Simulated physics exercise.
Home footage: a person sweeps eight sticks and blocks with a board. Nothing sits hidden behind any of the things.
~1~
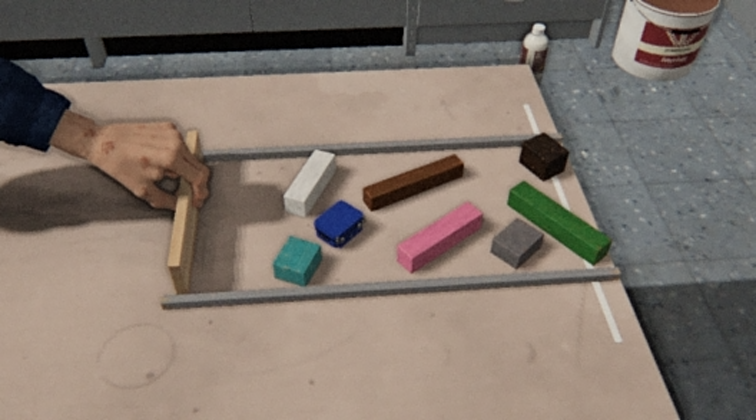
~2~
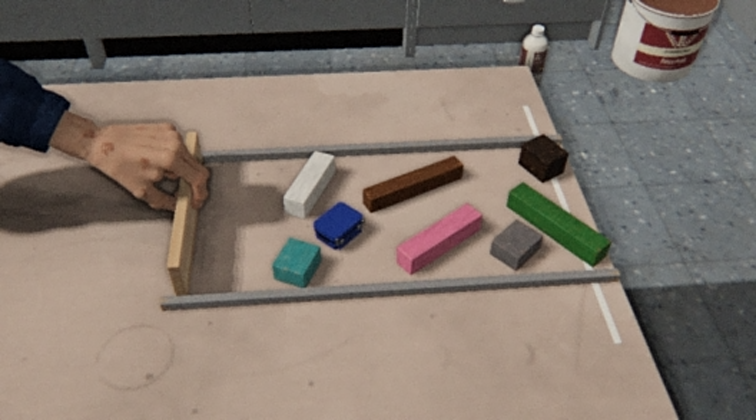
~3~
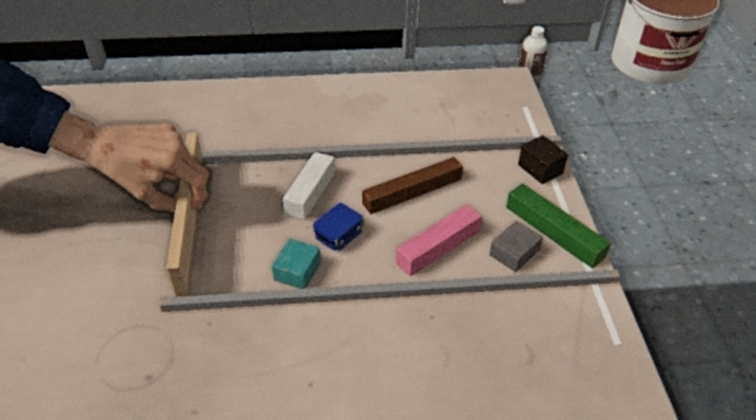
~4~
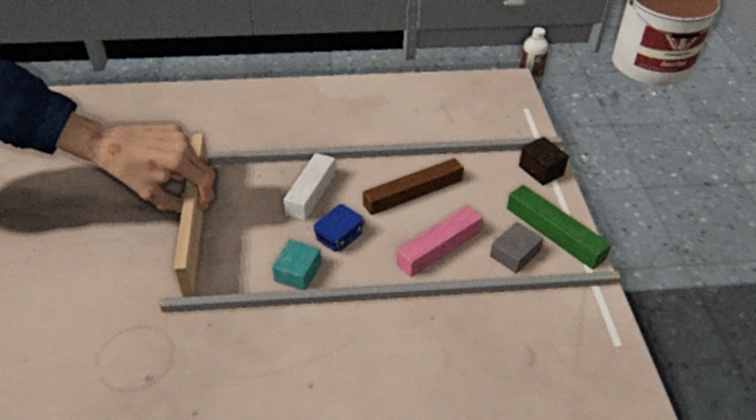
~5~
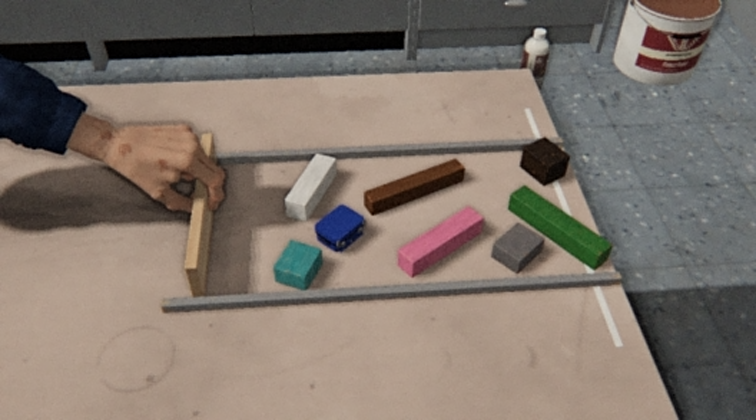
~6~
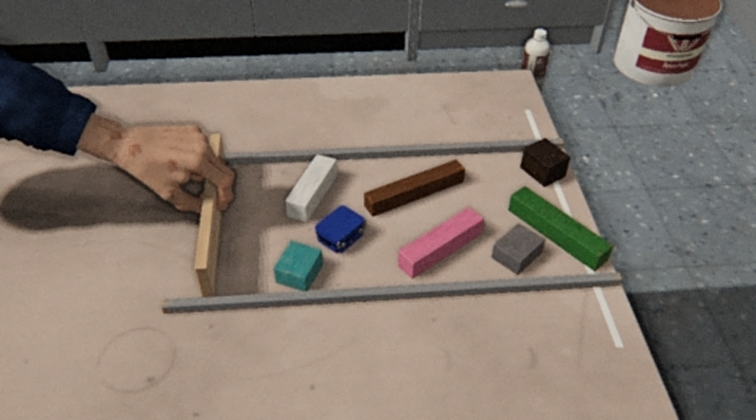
Hand sliding an upright wooden board slightly right between two grey rails, the coloured sticks and blocks ahead of it lying still.
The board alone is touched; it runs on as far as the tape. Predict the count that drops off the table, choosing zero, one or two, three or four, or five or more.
The push is going to knock off more than four.
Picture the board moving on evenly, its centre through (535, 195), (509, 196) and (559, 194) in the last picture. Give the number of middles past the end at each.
First 3, then 2, then 5.
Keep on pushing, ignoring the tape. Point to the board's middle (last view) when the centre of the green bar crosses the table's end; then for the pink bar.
The middle is at (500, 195) when it's the green bar, and at (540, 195) when it's the pink bar.
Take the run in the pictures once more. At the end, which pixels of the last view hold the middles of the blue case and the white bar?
For the blue case it's (597, 216), and for the white bar it's (567, 173).
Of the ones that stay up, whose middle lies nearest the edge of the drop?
That's the blue case.
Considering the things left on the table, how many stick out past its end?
You'd get 2.
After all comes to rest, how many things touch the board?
3 of them.
Soon after, none off yet; black block at rest near (545, 162); green bar at rest near (558, 227); grey block at rest near (518, 249).
Then, none off yet; black block moved a little near (557, 166); green bar moving near (566, 224); grey block moved about its own width near (550, 250).
At rest, the number that fall off is five or more; fallen, brown bar, pink bar, grey block, green bar and black block.
